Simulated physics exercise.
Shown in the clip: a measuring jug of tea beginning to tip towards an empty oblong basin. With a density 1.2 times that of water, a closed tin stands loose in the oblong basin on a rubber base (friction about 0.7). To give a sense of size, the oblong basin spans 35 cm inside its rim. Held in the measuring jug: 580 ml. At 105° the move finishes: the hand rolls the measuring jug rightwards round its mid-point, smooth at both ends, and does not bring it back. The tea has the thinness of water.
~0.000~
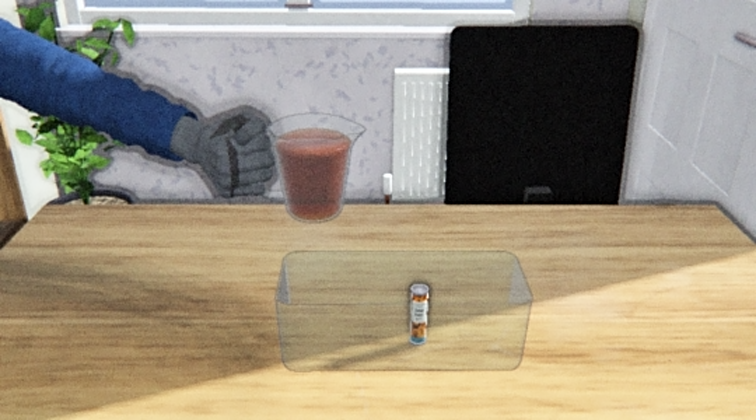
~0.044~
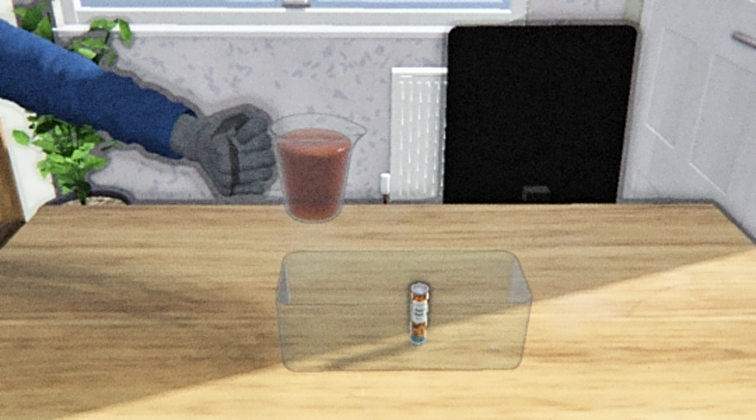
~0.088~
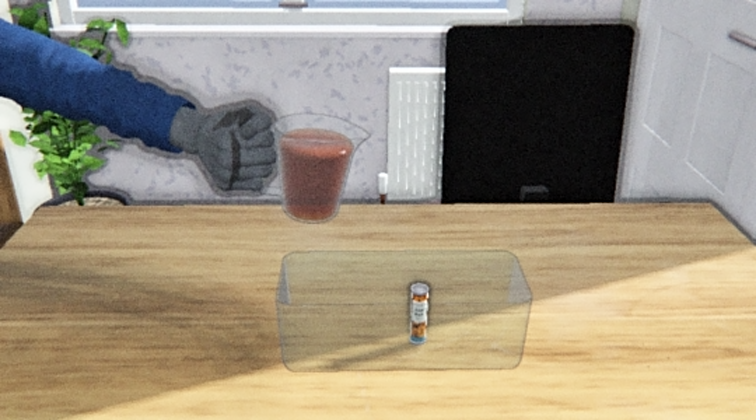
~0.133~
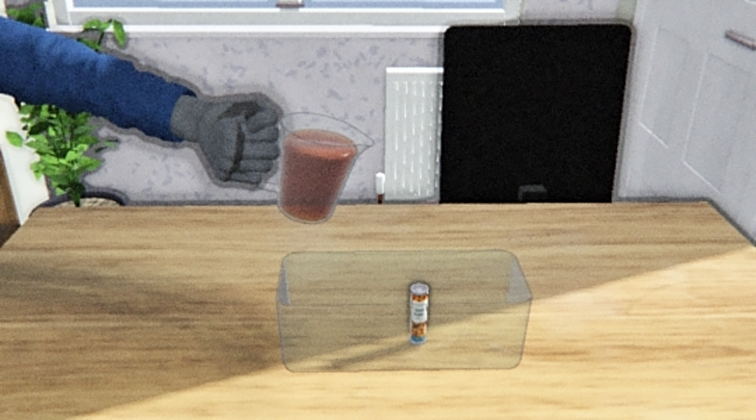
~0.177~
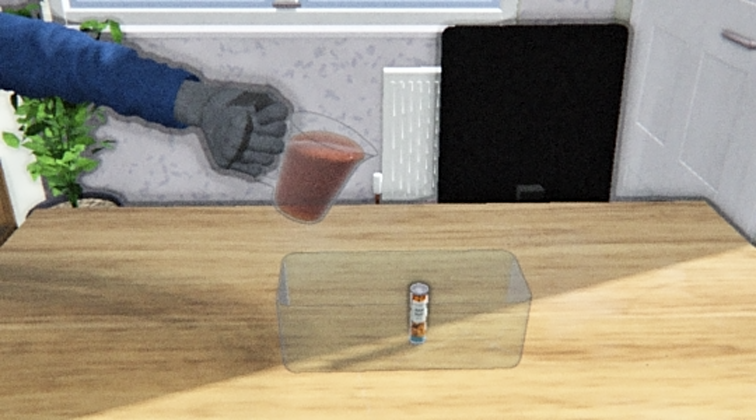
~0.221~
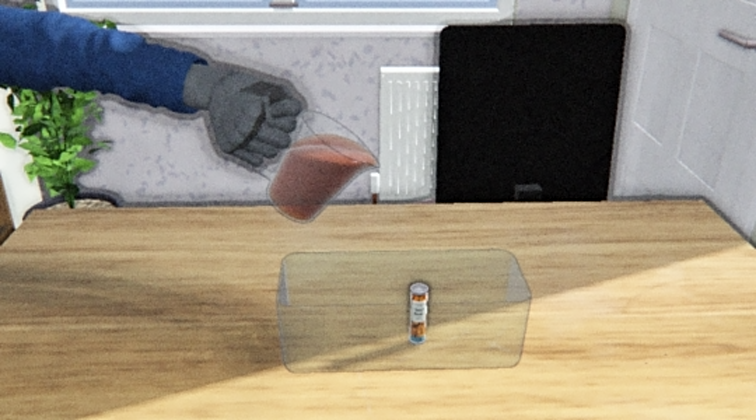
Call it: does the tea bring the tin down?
Call: Brought down.
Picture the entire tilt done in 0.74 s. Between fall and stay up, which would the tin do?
The tin tips over.
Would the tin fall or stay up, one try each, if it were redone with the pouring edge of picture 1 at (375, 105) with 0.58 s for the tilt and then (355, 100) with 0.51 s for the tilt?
The tin overturns the first time and overturns the second time.
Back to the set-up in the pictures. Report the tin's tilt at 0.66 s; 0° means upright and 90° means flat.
I'd say it's tipped close to 15 degrees.
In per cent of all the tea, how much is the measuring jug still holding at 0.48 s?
I'd estimate some 48 % remains.
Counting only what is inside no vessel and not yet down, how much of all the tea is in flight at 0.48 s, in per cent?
Roughly 32 percent.
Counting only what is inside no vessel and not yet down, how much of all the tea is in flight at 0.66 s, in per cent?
About 16 % of the total.
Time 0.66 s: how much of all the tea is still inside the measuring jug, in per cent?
What remains is about 10 percent of it all.
By 0.48 s the tilt is 98° and 48 per cent is still to pour; the tin stands where it began.
By 0.66 s the tilt is 105° and 9 per cent is still to pour; the tin leans 13°.
By 0.86 s the tilt is 105° and 1 per cent is still to pour; the tin leans 56°.
By 1.07 s the tilt is 105° and 0 per cent is still to pour; the tin lies on its side.
At rest the tin lies on its side.
